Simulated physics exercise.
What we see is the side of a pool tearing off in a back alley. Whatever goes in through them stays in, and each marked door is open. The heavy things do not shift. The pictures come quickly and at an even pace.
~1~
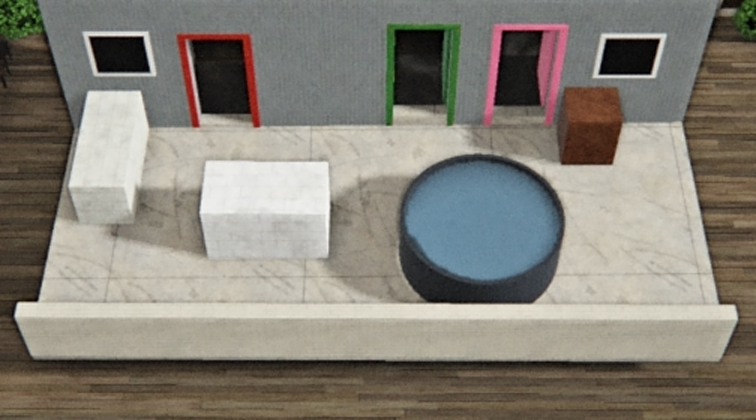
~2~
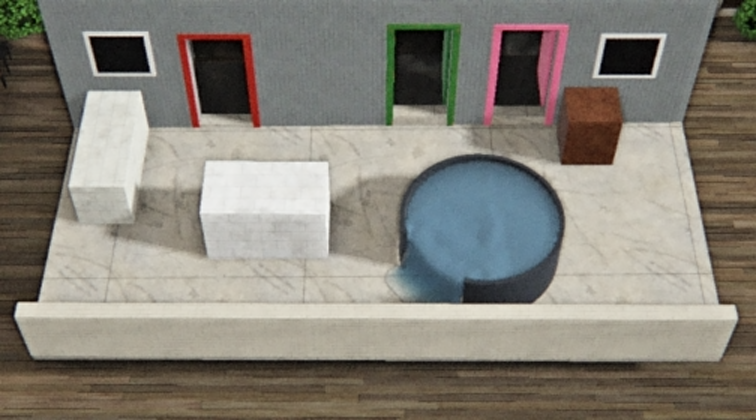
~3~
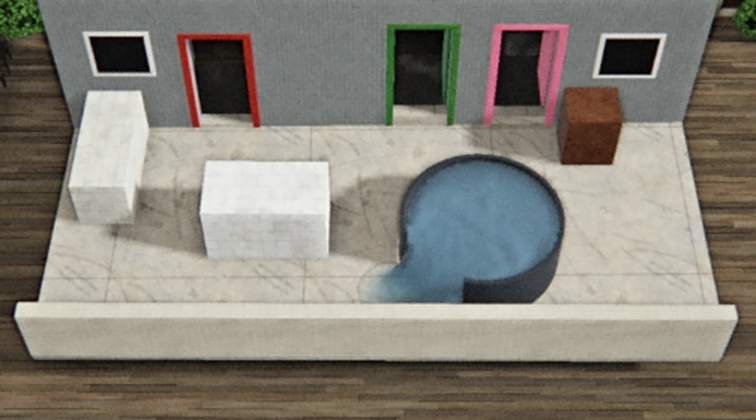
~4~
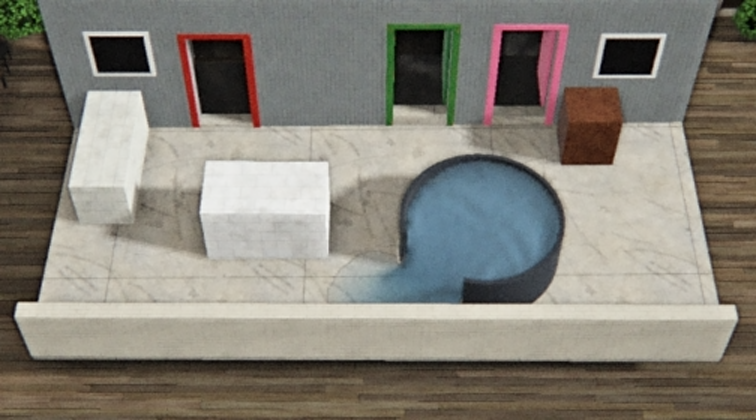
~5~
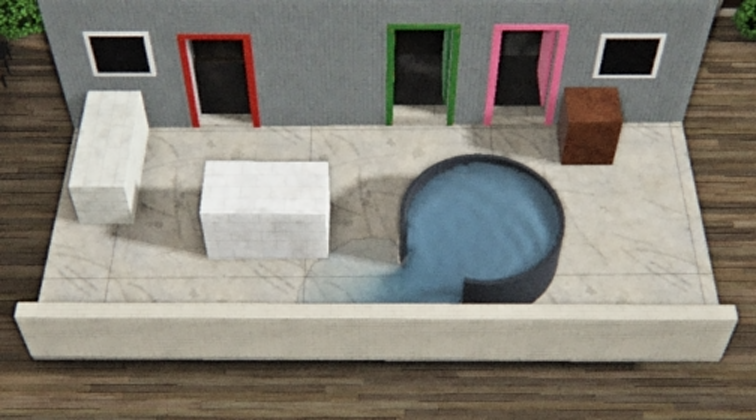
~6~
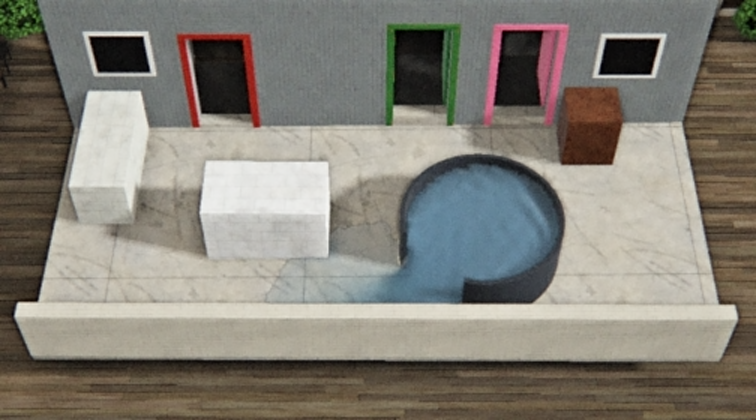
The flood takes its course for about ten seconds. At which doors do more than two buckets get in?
In the end pink door: Never tops two buckets. Red door: Never tops two buckets. Green door: Never tops two buckets.
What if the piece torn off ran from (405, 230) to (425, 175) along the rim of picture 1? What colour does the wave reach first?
It's the red door that is reached before the others.
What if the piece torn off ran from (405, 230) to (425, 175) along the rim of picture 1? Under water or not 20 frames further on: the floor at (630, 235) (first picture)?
Answer: Bone-dry.
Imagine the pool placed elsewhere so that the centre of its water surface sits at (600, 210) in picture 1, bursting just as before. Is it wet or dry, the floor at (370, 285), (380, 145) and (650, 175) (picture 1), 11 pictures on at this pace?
Point by point: Swamped; still bare; still bare.
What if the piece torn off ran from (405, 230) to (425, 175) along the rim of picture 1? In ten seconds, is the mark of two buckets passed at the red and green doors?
Red door: Exceeds it; green door: Remains below.
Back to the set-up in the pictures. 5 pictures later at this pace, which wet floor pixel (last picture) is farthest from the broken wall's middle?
I reckon the front has reached (49, 334) by then.
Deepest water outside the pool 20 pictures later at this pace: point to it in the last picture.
Deepest point: Roughly (425, 331).
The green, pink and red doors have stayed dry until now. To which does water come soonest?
That would be the red door.
A moment on, water covers 30 % of the floor; the pink door not reached, the red door not reached, the green door not reached.
Next, water covers 40 % of the floor; the pink door not reached, the red door not reached, the green door not reached.
Then, water covers 45 % of the floor; the pink door not reached, the red door not reached, the green door not reached.
Later, water covers 45 % of the floor; the pink door not reached, the red door wet at the sill, nothing in, the green door not reached.
In the end, water covers 45 % of the floor; the pink door not reached, the red door wet at the sill, nothing in, the green door not reached.
